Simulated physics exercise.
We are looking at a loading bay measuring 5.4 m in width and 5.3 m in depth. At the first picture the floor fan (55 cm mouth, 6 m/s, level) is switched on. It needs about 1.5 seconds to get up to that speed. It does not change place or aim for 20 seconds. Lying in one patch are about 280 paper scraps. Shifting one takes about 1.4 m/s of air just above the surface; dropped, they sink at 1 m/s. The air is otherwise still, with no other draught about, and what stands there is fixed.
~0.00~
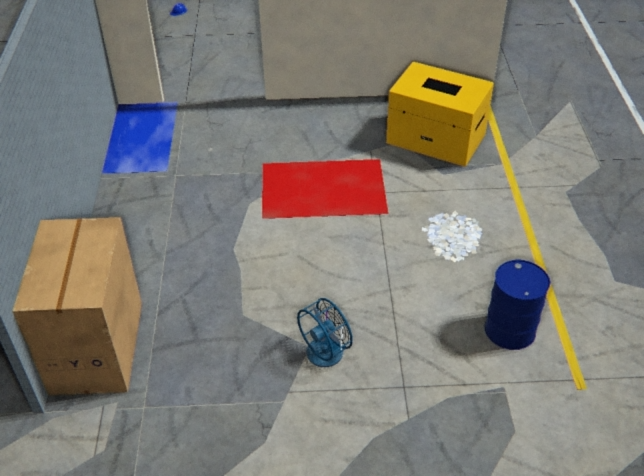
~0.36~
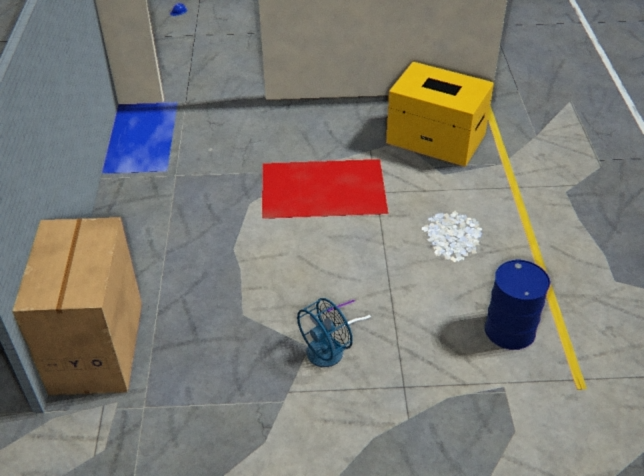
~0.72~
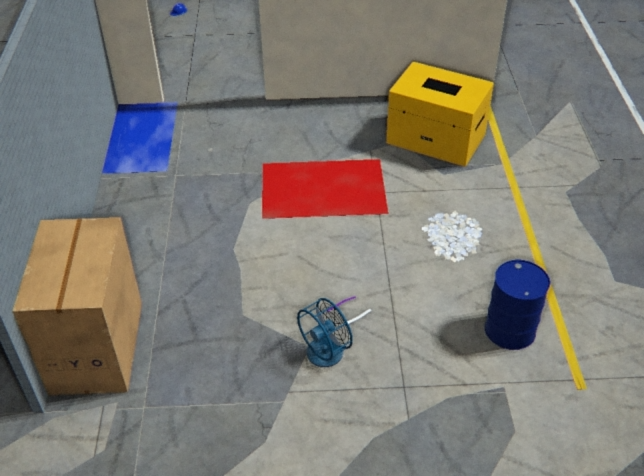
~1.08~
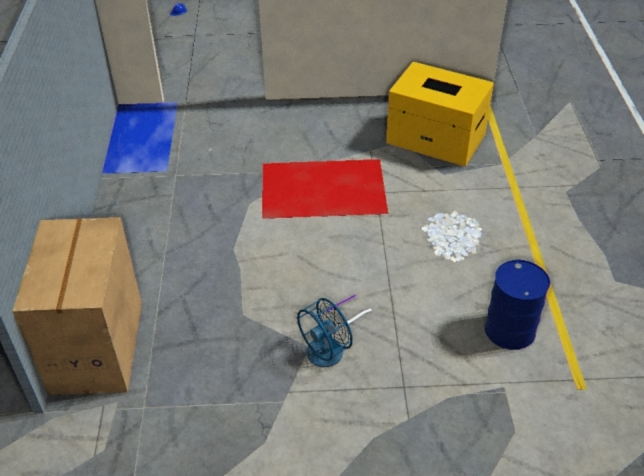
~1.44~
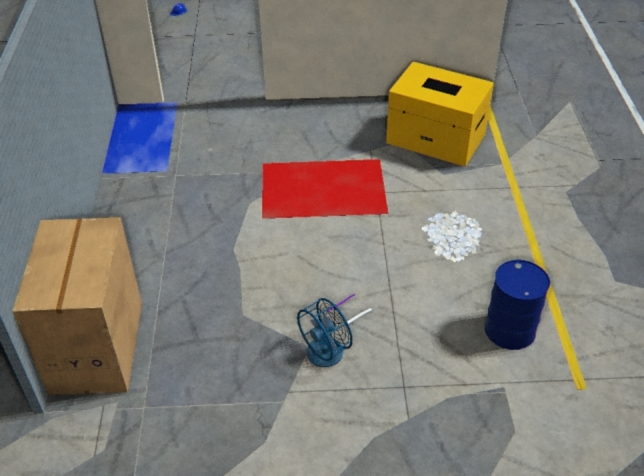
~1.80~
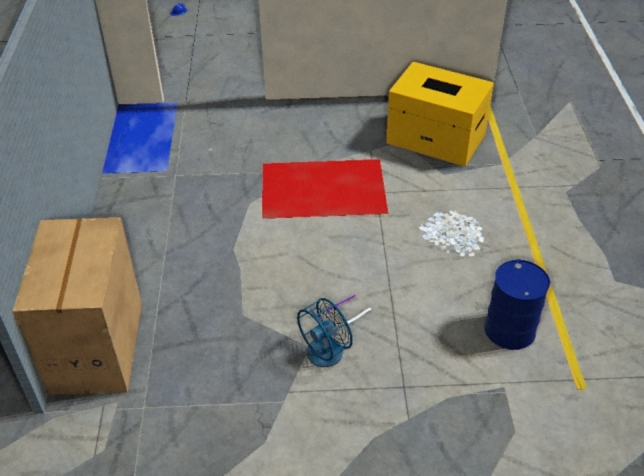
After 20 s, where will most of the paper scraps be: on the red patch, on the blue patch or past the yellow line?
Most of them end up at the yellow one.
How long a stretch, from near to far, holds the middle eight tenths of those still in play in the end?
The middle bunch covers about 1.6 m from near to far.
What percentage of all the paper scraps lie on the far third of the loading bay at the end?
Something close to 10 % ends up there.
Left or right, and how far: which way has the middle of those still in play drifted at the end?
Direction to the right-hand side, distance about 0.6 m.
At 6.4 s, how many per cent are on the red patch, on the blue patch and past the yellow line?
Roughly 0 % red, 0 % blue and 60 % yellow.
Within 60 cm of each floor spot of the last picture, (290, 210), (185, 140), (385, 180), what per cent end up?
I would say some 0 %, 0 % and 0 % respectively.
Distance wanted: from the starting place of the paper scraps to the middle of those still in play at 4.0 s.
About 1.6 m.
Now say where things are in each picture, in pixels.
The middle of the paper scraps is near (455, 236), none has stirred yet and the mouth of the floor fan is at (325, 329), in the first frame.
The middle of the paper scraps is near (455, 235), none has stirred yet, the yellow line is centred on (527, 212), the red patch is centred on (323, 188) and the blue patch is centred on (142, 136), in the second frame.
The middle of the paper scraps is near (455, 235), none has stirred yet, the top of a barrel is at (523, 279) and the top of a packing case is at (442, 87), in the third frame.
The middle of the paper scraps is near (455, 235) and none has stirred yet, in the fourth frame.
The middle of the paper scraps is near (454, 233) and none has stirred yet, in the fifth frame.
The middle of the paper scraps is near (455, 234), the farthest in sight from the floor fan is at (471, 219) and about 30 % have left their places, in the sixth frame.
After 4.0 s, 60 % are past the yellow line, 0 % on the red patch and 0 % on the blue patch; the middle of those still in play is near (501, 165); 30 % have settled or left.
After 6.4 s, 62 % are past the yellow line, 0 % on the red patch and 0 % on the blue patch; the middle of those still in play is near (496, 166); 46 % have settled or left.
After 11.0 s, 70 % are past the yellow line, 0 % on the red patch and 0 % on the blue patch; the middle of those still in play is near (494, 167); 61 % have settled or left.
After 20.0 s, at the end, 74 % are past the yellow line, 0 % on the red patch and 0 % on the blue patch; the middle of those still in play is near (482, 166).
